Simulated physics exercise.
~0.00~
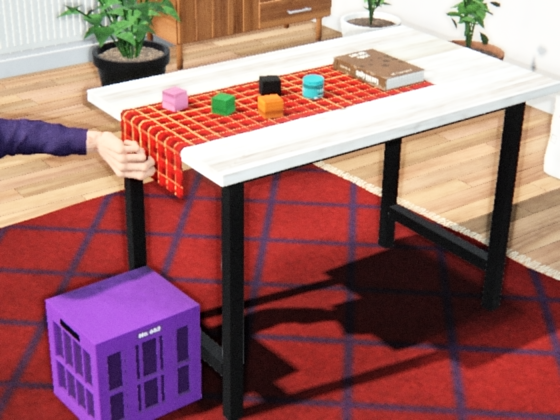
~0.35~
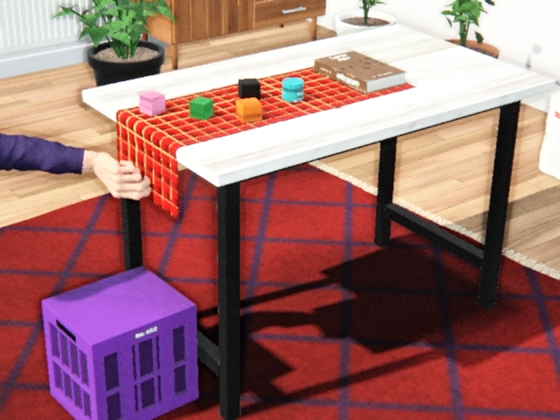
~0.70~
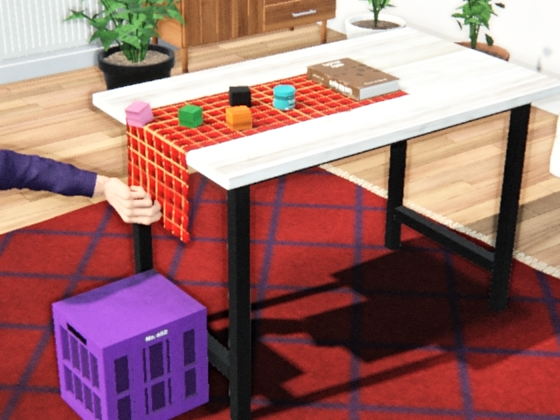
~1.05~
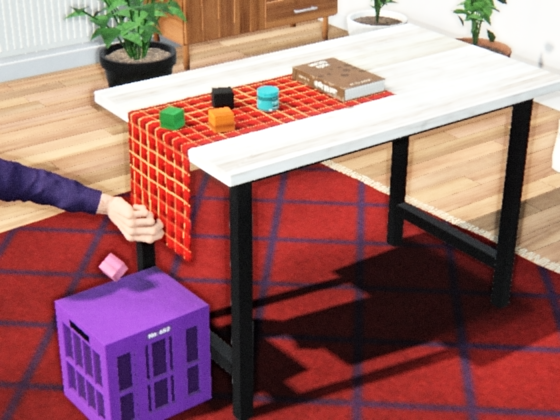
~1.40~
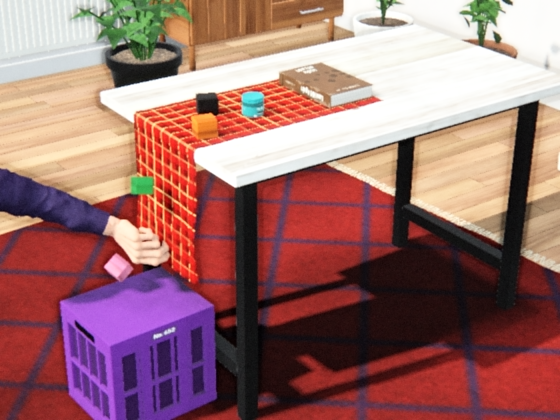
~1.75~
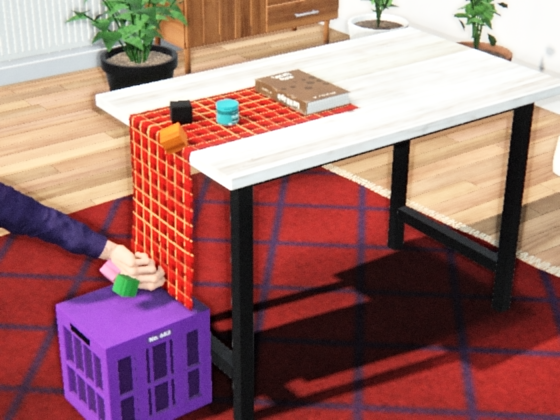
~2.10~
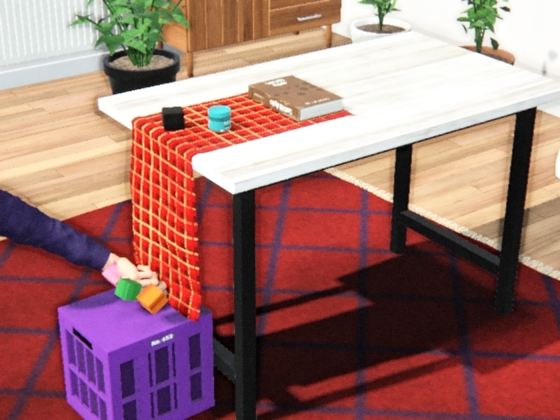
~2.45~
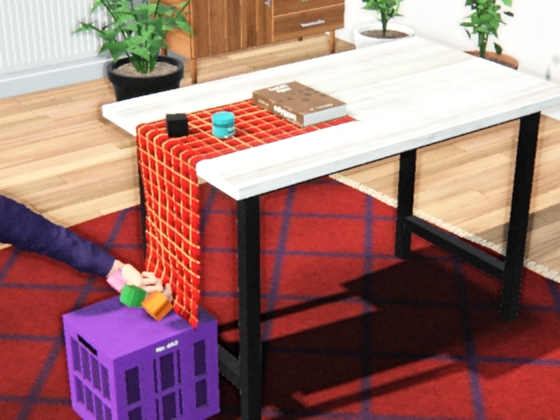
The clip opens on a white table with a red checked cloth holding five small colored blocks and a brown book, while a purple crate sits on the floor below its left end. A hand in a purple sleeve grips the hanging edge and draws the cloth steadily down, carrying everything on it leftward. The pink block tips off first and drops toward the crate, followed by the green one. The orange block then tilts over the edge and falls too. Finally the cloth's end reaches the crate and stops, with the black block, turquoise object and book still on the table.
